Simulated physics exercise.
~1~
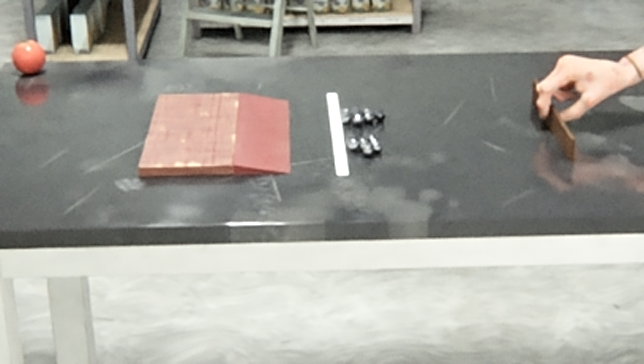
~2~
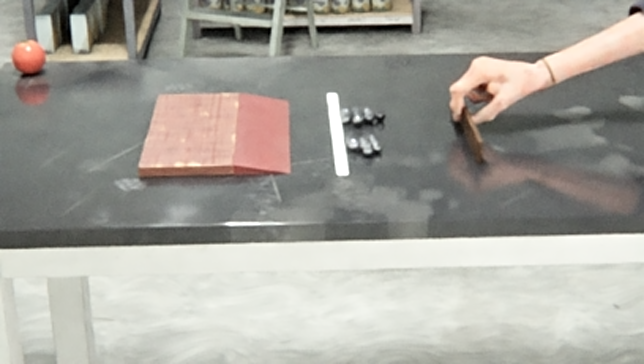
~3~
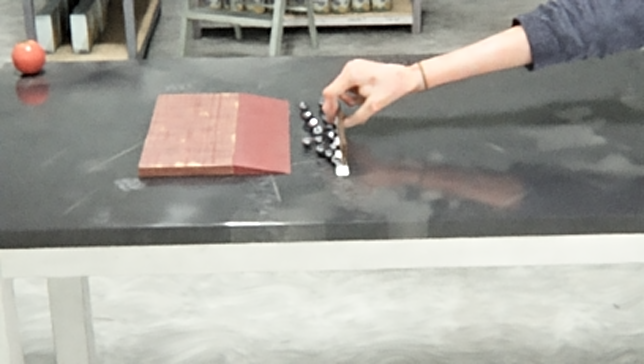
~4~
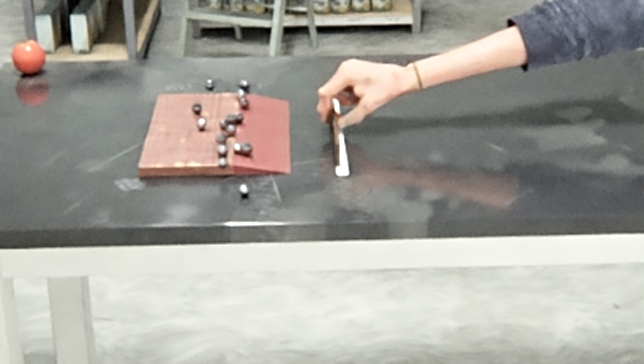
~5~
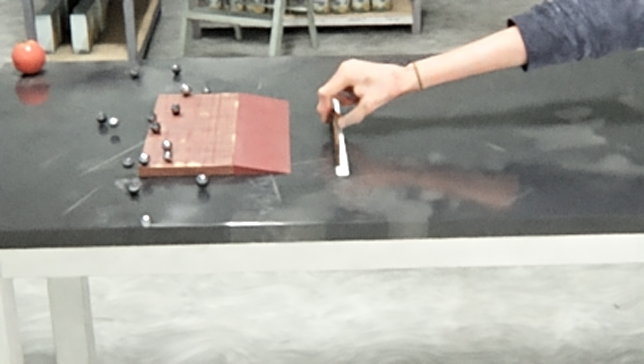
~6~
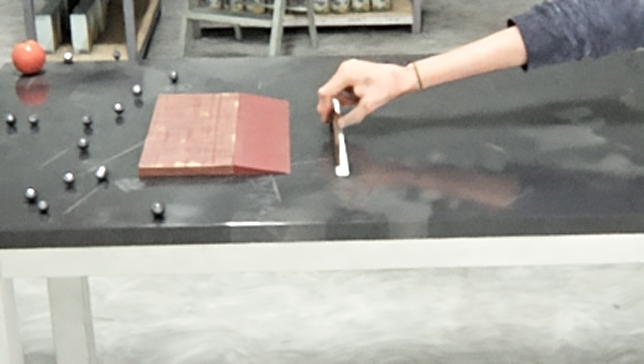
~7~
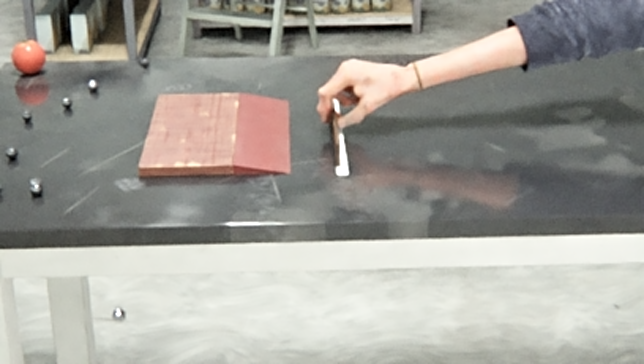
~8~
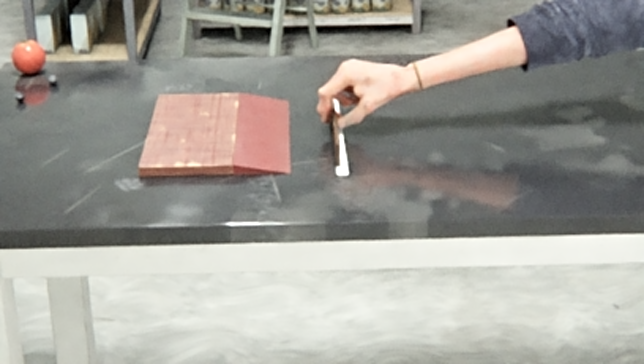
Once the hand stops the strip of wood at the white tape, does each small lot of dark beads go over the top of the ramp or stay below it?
Both lots go over the top of the ramp. The beads carry on leftward after the hand stops at the tape, and none are left below on the near side.
